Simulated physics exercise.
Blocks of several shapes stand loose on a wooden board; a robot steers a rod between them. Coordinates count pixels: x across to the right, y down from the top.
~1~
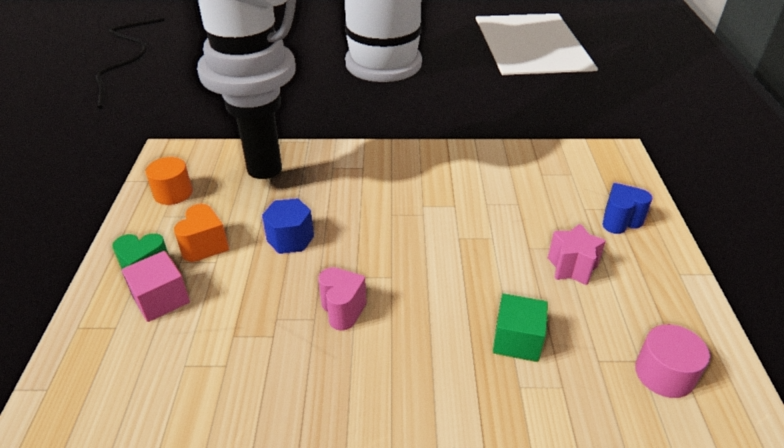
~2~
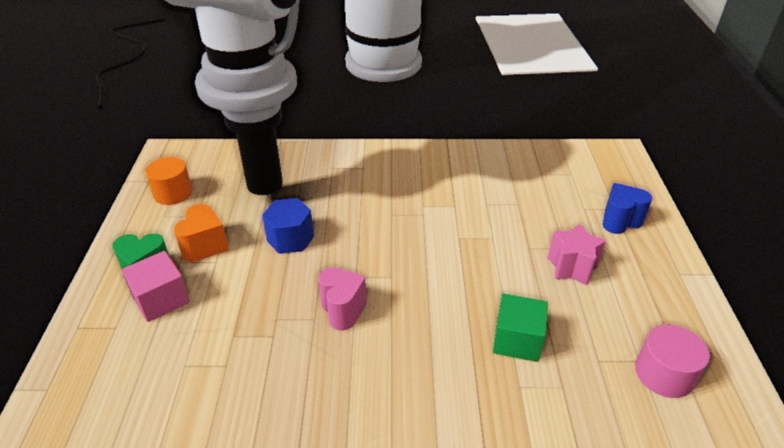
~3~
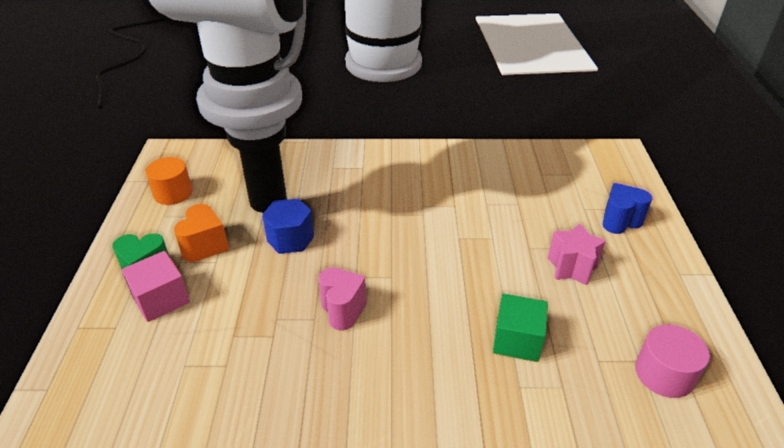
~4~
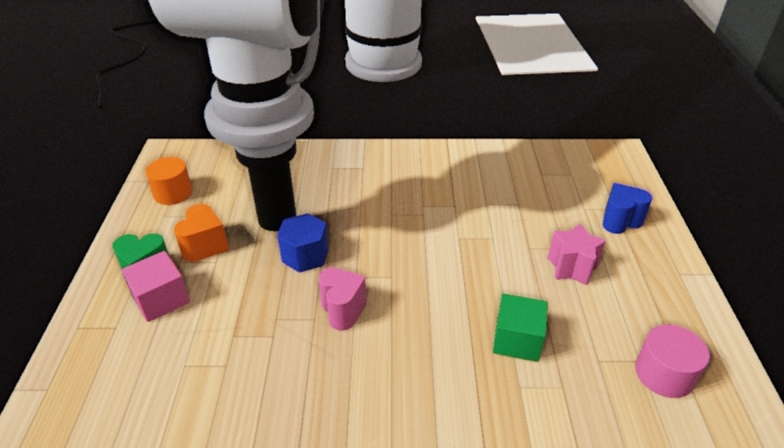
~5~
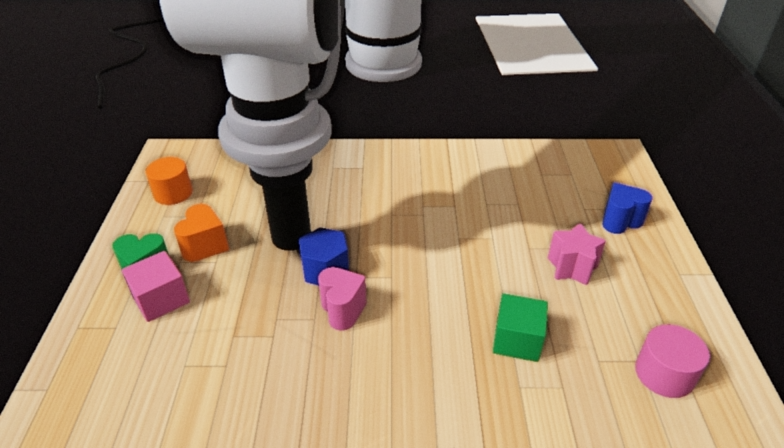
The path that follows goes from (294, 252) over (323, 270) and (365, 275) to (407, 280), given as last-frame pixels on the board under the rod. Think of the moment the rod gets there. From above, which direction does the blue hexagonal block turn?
Rotates clockwise.
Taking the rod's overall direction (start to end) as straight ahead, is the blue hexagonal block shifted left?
Going by the path, no.
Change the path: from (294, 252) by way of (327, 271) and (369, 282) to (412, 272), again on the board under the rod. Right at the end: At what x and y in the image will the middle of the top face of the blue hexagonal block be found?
It should be at (431, 276) by then.
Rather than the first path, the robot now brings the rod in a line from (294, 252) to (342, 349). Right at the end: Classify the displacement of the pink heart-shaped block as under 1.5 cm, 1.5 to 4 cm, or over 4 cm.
Once the path is done, the pink heart-shaped block lies more than 4 cm from its present place.
On the path given first. One third of the way, rod (323, 256); blue hexagonal block (360, 258), turned 15° anticlockwise; pink heart-shaped block (344, 291).
Two thirds of the way, rod (365, 261); blue hexagonal block (400, 269); pink heart-shaped block (344, 291).
At the end, rod (407, 266); orange heart-shaped block unmoved; blue hexagonal block (438, 282), turned 30° clockwise; pink heart-shaped block (344, 291).
